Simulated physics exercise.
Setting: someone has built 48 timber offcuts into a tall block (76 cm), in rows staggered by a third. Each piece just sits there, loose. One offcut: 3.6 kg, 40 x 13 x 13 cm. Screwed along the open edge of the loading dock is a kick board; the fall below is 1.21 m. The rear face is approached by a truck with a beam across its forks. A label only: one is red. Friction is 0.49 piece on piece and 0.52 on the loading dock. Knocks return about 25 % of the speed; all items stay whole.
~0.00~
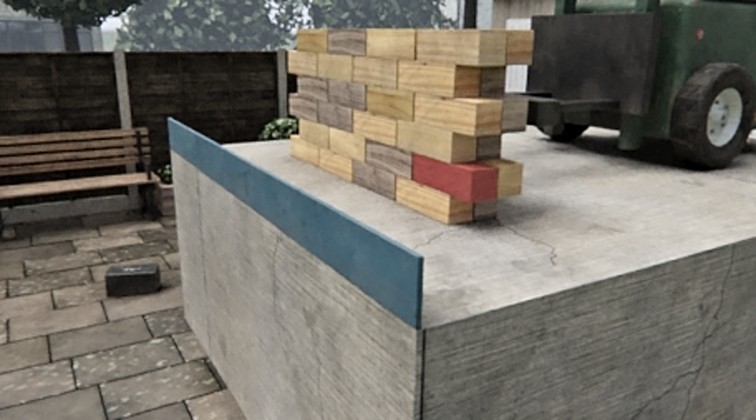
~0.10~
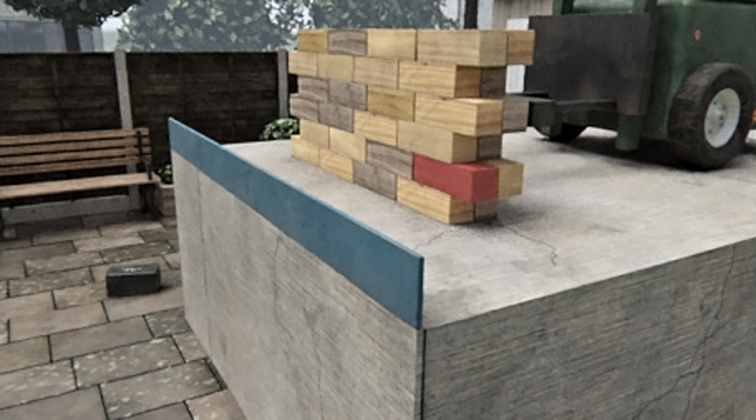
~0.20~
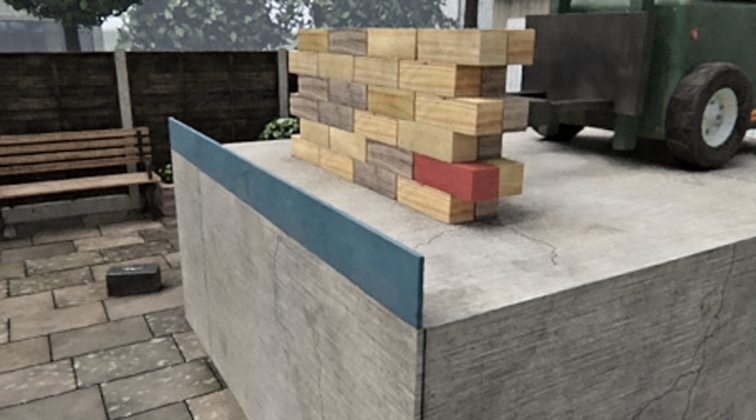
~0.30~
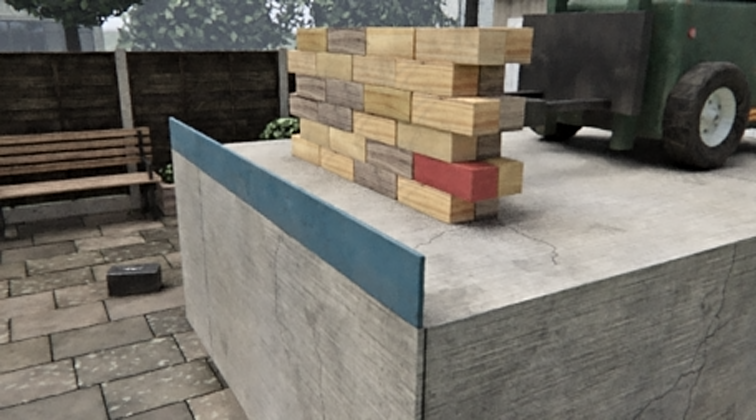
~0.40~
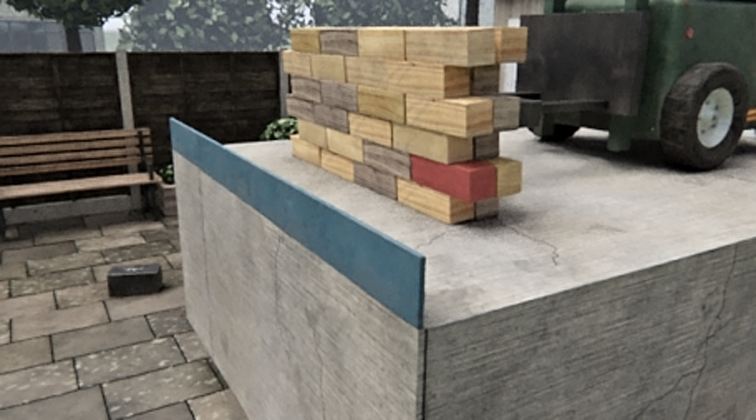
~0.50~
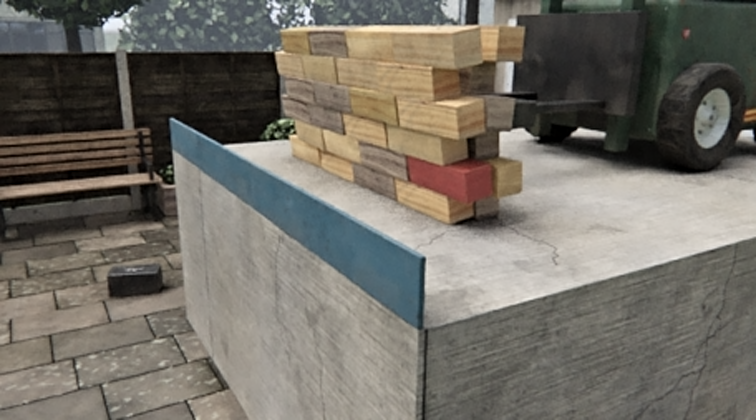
On a concrete platform edged with a blue board, a green vehicle edges left behind a stack of wooden blocks, one of them red; the upper rows then shift slightly toward the board, and the stack begins to lean.
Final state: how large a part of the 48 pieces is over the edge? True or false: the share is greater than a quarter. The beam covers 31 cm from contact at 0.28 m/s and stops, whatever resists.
False.
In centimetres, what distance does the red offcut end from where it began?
Displacement of red = 25 cm.
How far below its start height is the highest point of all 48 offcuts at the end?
Something like 22 cm, give or take.
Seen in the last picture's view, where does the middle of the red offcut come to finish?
I'd say its middle settles close to (406, 212).
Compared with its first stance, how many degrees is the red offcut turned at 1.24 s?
90°.
After 0.70 s, none of the 48 offcuts over the edge, 42 disturbed; red offcut leaning 23°.
After 0.94 s, none of the 48 offcuts over the edge, 42 disturbed; red offcut leaning 54°.
After 1.24 s, 4 of the 48 offcuts over the edge; red offcut on its side.
By the end (2.2 s), 4 of the 48 offcuts over the edge; red offcut on its side. That is 8 per cent. As the last picture would show them, middles, red offcut near (406, 212).
